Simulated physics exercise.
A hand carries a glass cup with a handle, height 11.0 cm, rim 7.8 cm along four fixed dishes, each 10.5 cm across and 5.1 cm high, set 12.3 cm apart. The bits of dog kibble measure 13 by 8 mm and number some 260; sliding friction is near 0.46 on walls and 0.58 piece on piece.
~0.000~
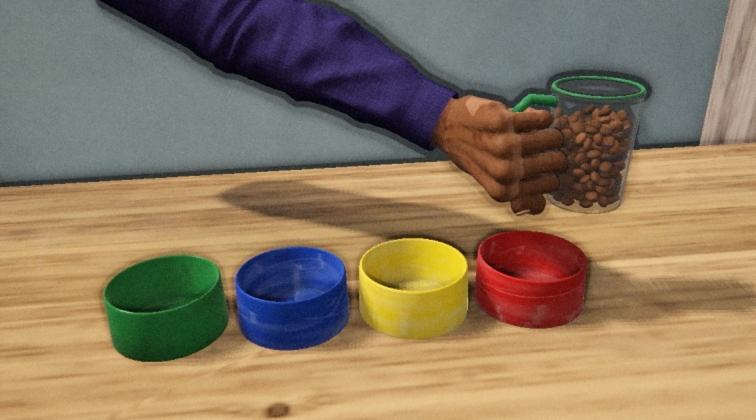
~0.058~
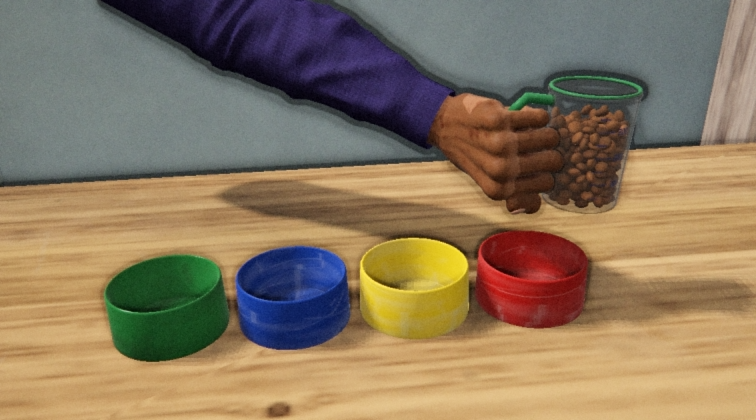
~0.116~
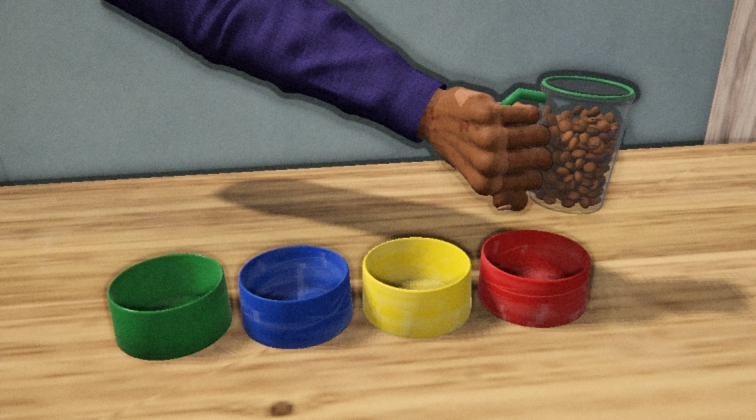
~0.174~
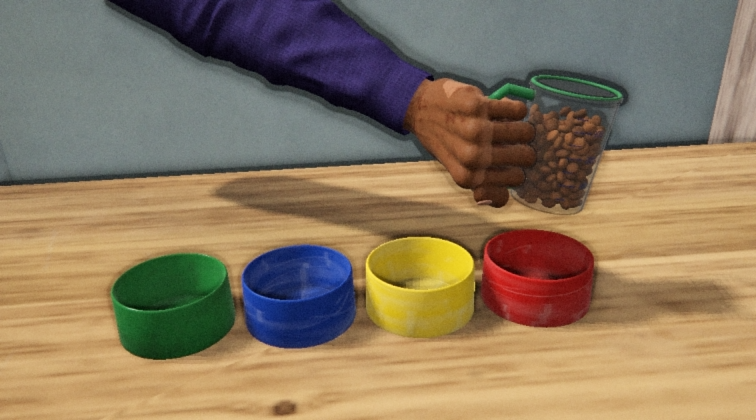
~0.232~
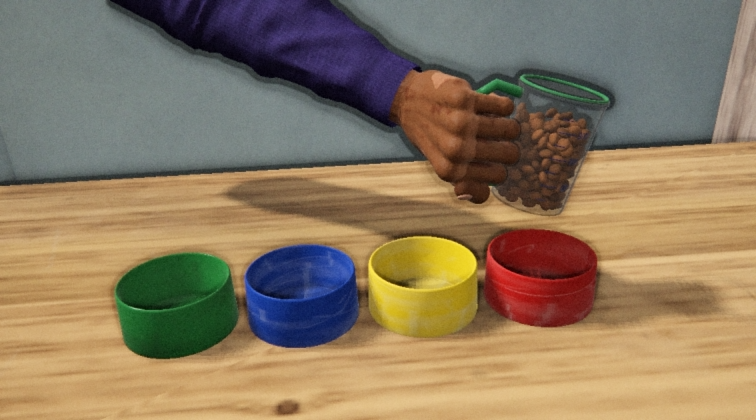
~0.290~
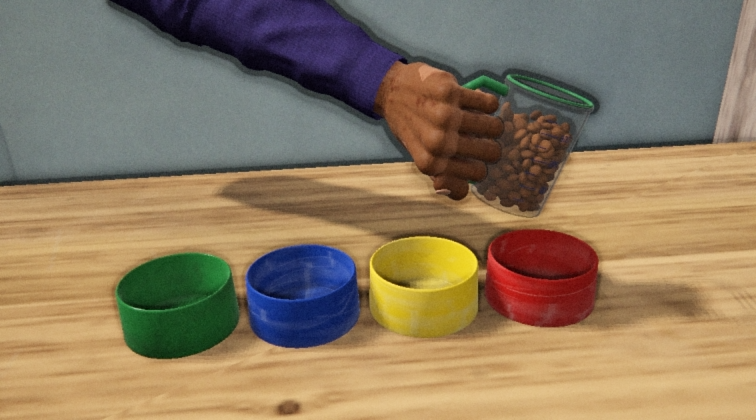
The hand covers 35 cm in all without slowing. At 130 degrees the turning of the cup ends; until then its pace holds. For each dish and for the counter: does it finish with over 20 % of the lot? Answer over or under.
Red: Under, blue: Over, green: Under, yellow: Under, counter: Under.
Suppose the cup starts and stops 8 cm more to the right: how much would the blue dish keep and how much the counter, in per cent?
In that case blue 0; counter 30.
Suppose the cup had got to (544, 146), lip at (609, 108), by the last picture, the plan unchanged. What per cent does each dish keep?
Red 0; blue 60; green 0; yellow 20.
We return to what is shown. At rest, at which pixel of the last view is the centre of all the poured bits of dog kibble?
Around (307, 292).
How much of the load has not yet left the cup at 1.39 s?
About 100 per cent.
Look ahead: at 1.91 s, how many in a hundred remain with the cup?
About 0 per cent.
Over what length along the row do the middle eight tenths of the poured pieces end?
Some 6 cm.
After 0.95 s, tilt 70 degrees; cup holds 100 %.
After 1.39 s, tilt 105 degrees; cup holds 100 %.
After 1.91 s, tilt 130 degrees; cup holds 0 %, blue 100 %.
In the end, at 2.4 s, red 0 %, blue 100 %, green 0 %, yellow 0 %, counter 0 %.
